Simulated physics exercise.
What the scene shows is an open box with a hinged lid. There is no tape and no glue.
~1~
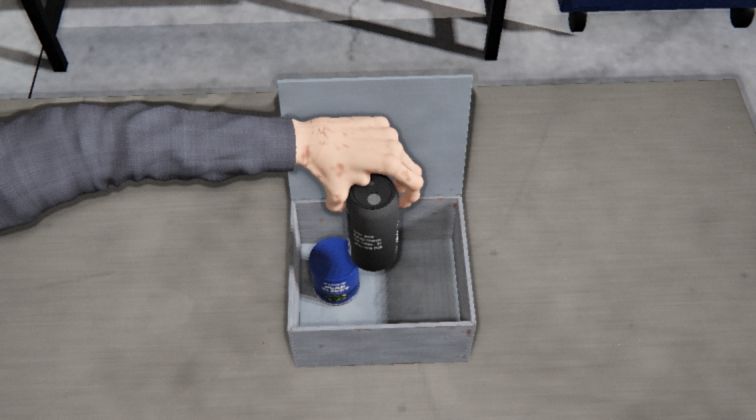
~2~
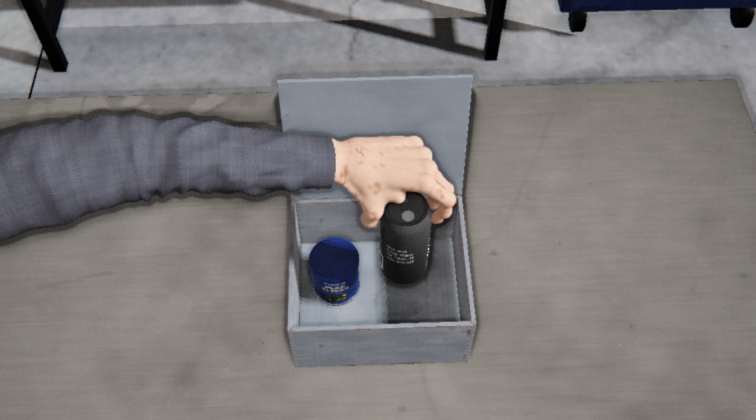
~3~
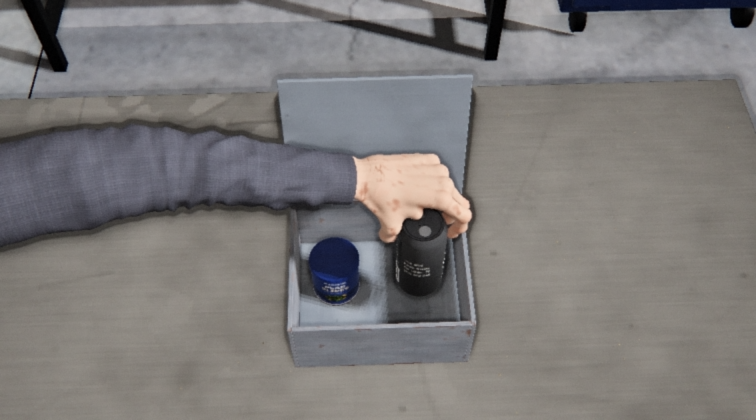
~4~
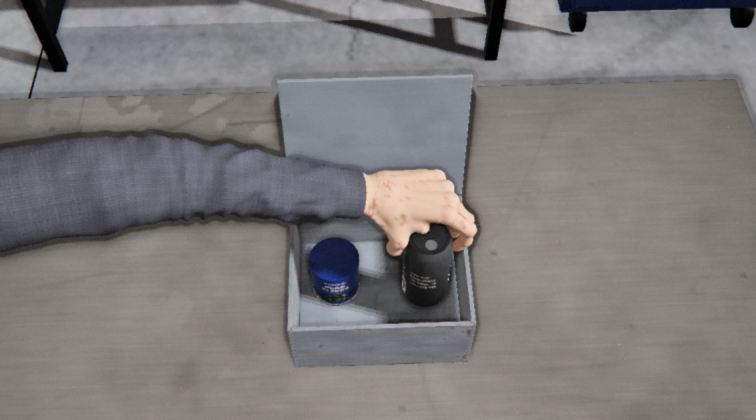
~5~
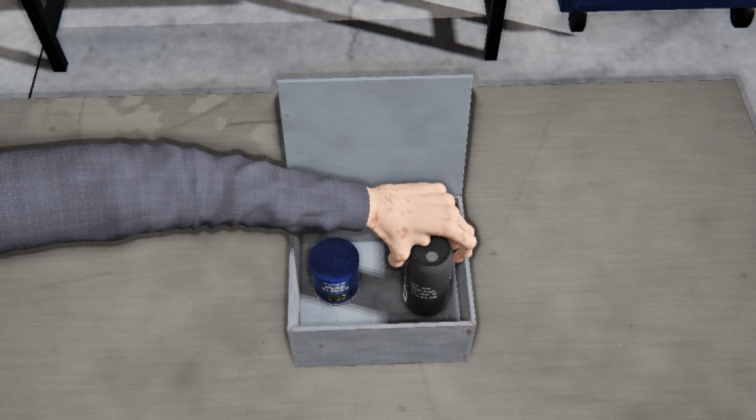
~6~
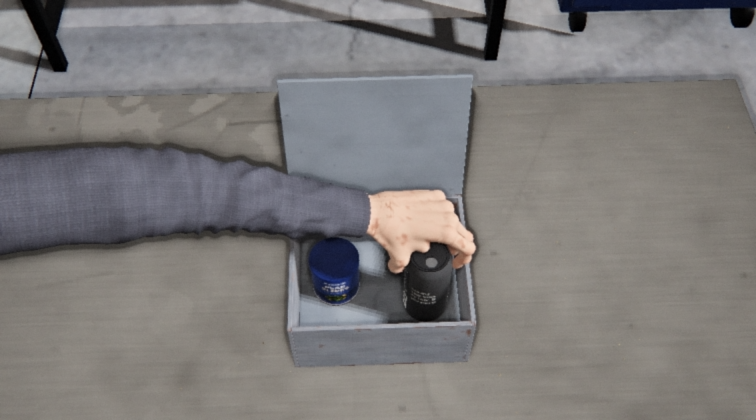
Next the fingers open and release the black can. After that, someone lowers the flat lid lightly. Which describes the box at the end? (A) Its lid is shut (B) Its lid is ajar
The answer is B.
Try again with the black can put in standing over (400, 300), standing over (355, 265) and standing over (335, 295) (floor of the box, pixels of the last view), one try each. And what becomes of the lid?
The first placement leaves the lid partly open, the second fully closed, and the third partly open.
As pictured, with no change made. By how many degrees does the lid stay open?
Angle: About 25°.
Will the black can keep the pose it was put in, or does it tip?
The black can stays as placed.
Then, 1.20 s after the last picture, lid starting down.
Then, 1.60 s after the last picture, lid 57° above the rim.
Then, 1.80 s after the last picture, lid 34° above the rim.
At rest, lid 23° above the rim; both in place. Seen from the same camera at the end, black can near (427, 281).
